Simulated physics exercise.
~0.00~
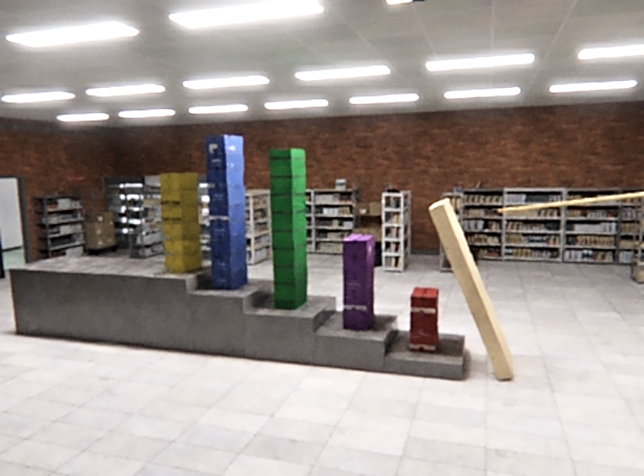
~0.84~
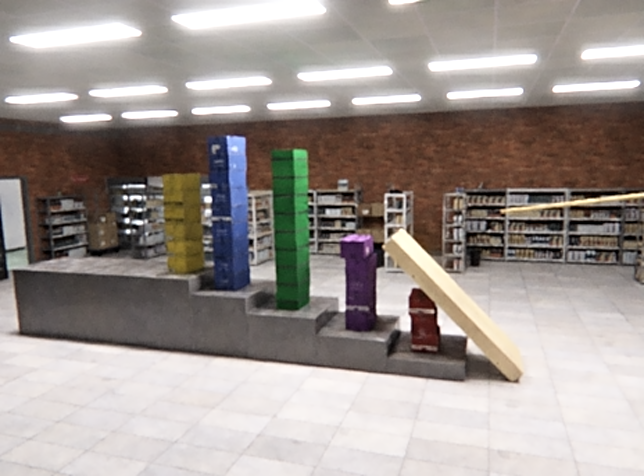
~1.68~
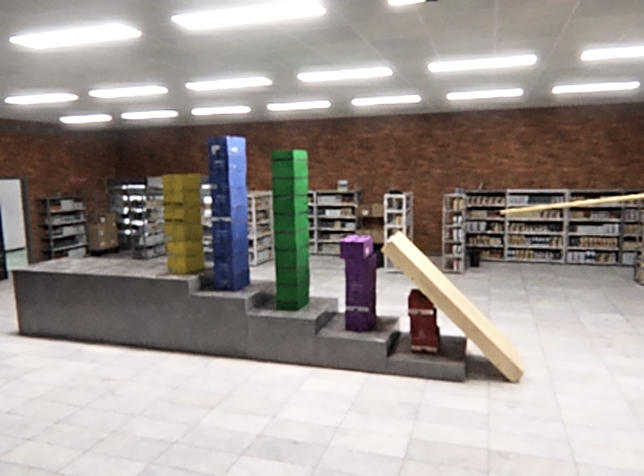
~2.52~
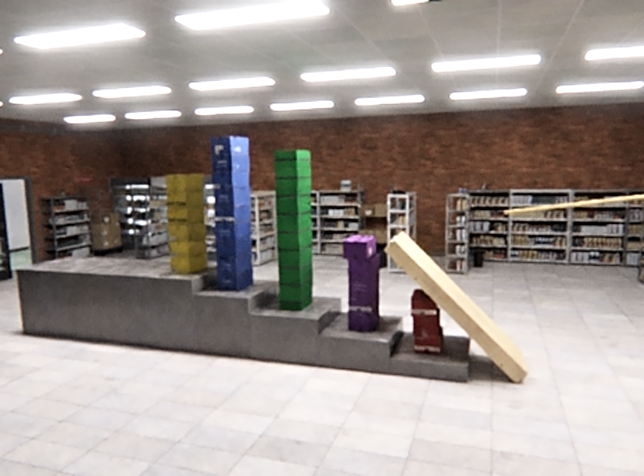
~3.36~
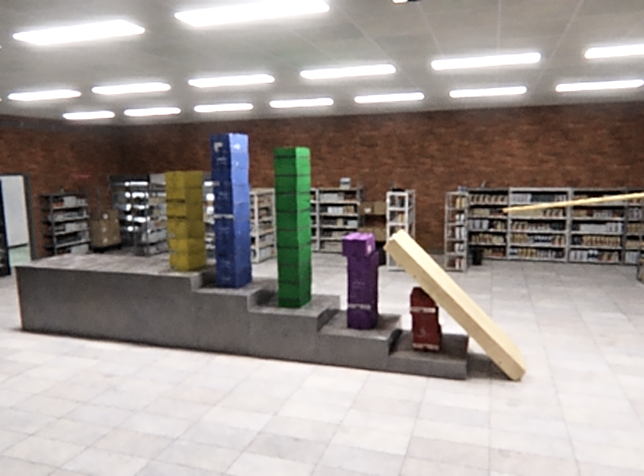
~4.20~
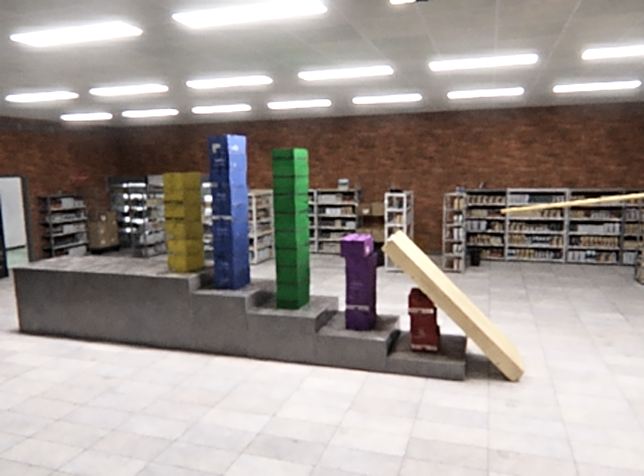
A pale board tips left onto stepped columns of coloured cartons, jostling the red and purple ones and resting there, nothing toppled.
